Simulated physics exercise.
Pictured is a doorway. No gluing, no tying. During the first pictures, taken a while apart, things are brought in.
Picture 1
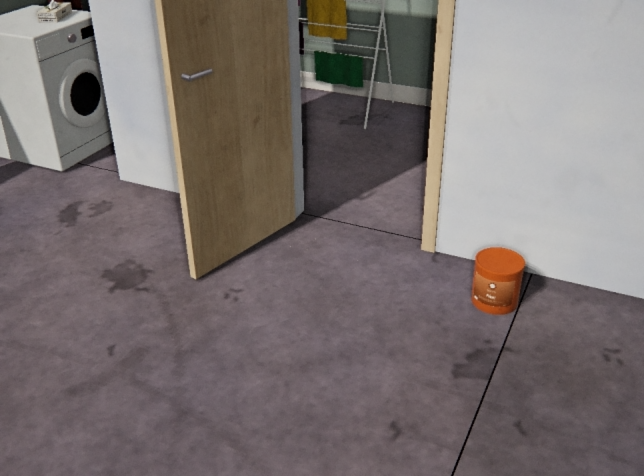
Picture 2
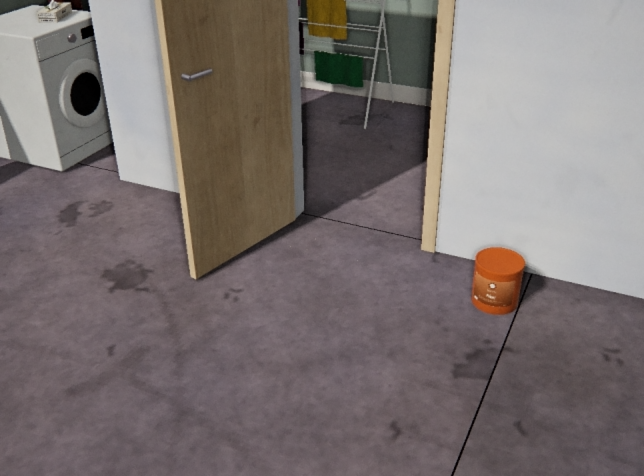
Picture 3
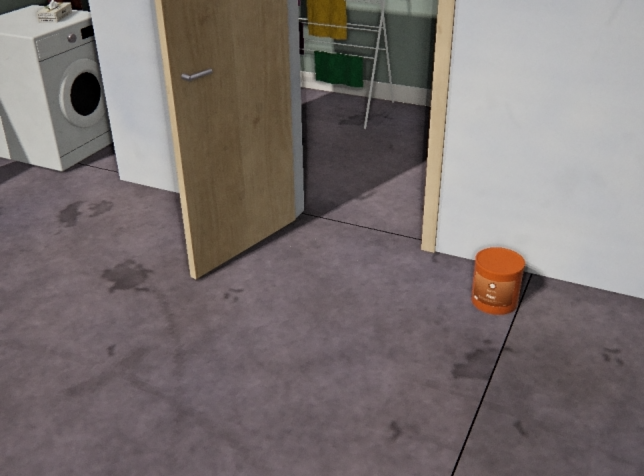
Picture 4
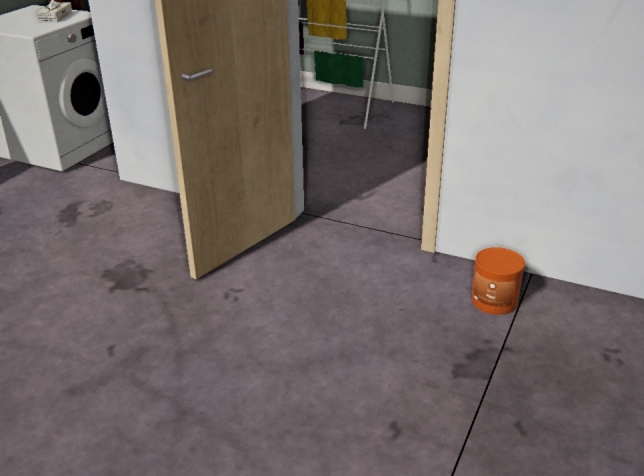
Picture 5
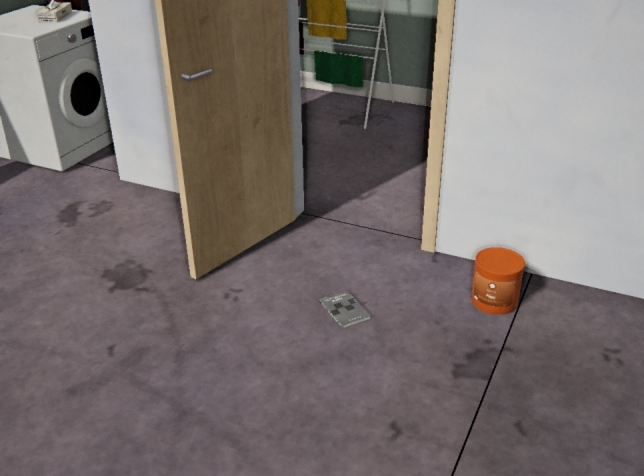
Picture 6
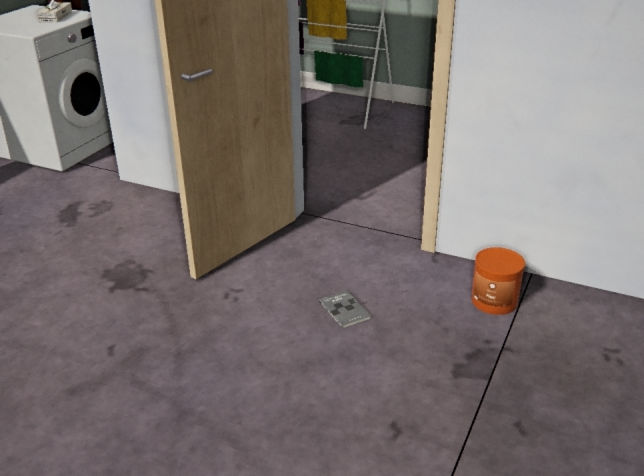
To begin with, a wooden door stands wide open beside an orange pail on a stained floor, with a white washing machine at the left and a drying rack beyond the doorway. Then a grey book appears on the floor in front of the doorway, and everything stays still.
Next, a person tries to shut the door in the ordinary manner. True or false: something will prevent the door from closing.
False.
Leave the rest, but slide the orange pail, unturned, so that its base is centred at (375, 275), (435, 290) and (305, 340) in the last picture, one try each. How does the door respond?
First try: It gets stuck; second try: It closes fully; third try: It closes fully.
Then, 0.90 s after the last picture, door at 83°.
Then, 1.70 s after the last picture, door at 50°.
Then, 2.40 s after the last picture, door at 19°.
At rest, door at 0°; both in place. Seen from the same camera at the end, grey book near (345, 309).
